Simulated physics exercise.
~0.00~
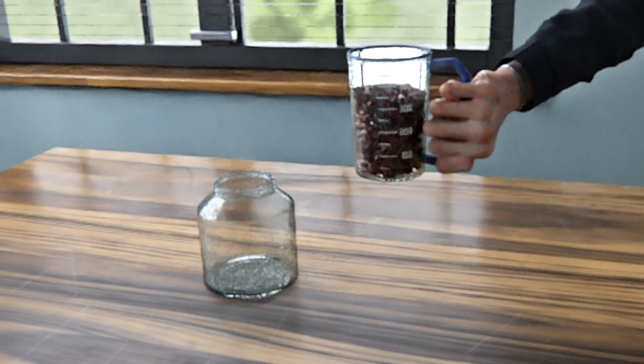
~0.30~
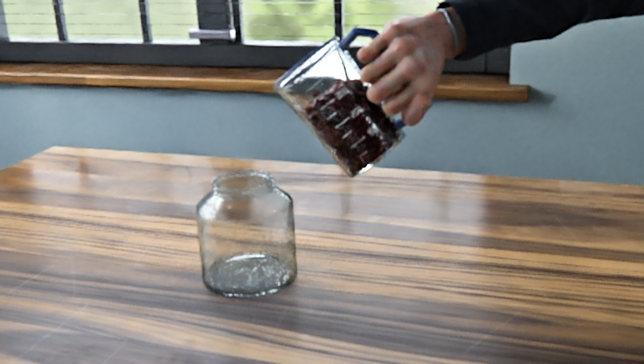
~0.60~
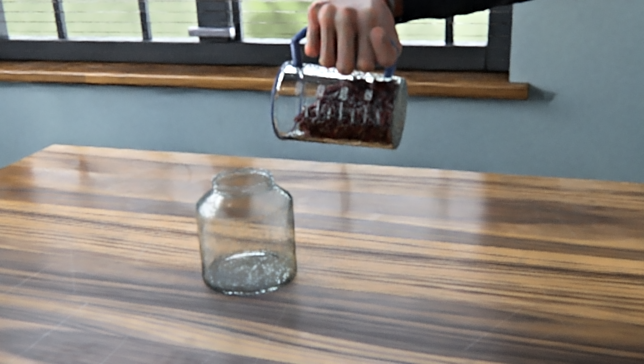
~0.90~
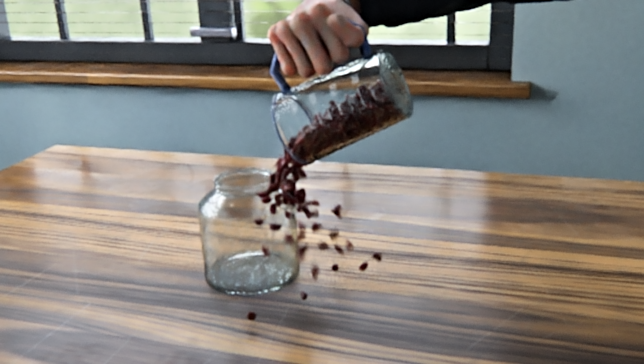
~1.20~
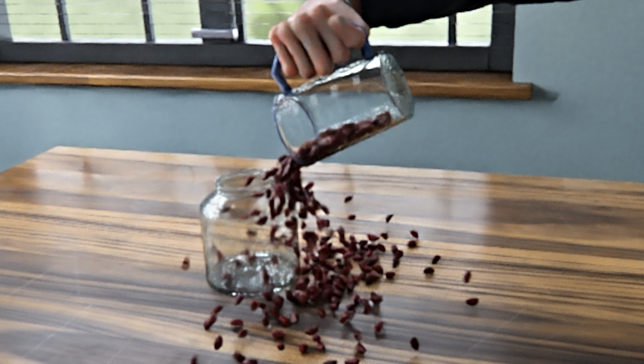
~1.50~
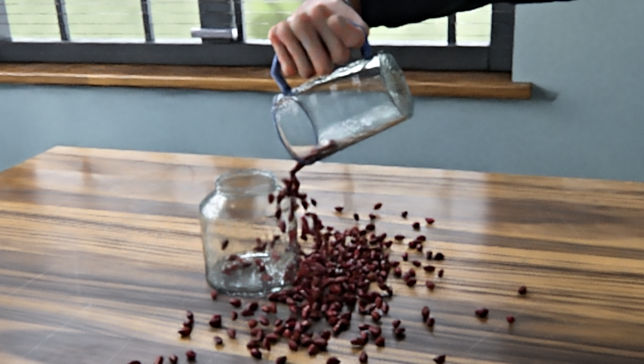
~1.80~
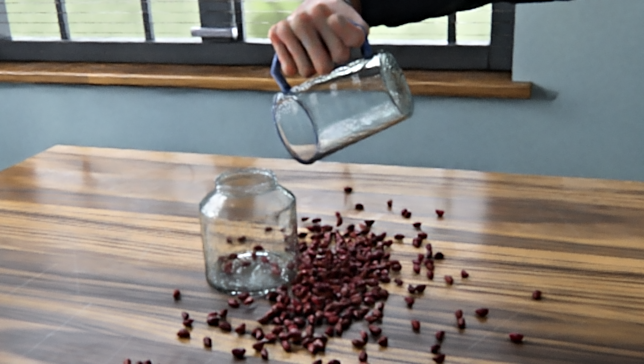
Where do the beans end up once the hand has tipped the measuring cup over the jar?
The larger part of the beans ends up spilt on the table outside the jar. Very few land in the jar, and very few, if any, stay in the cup.
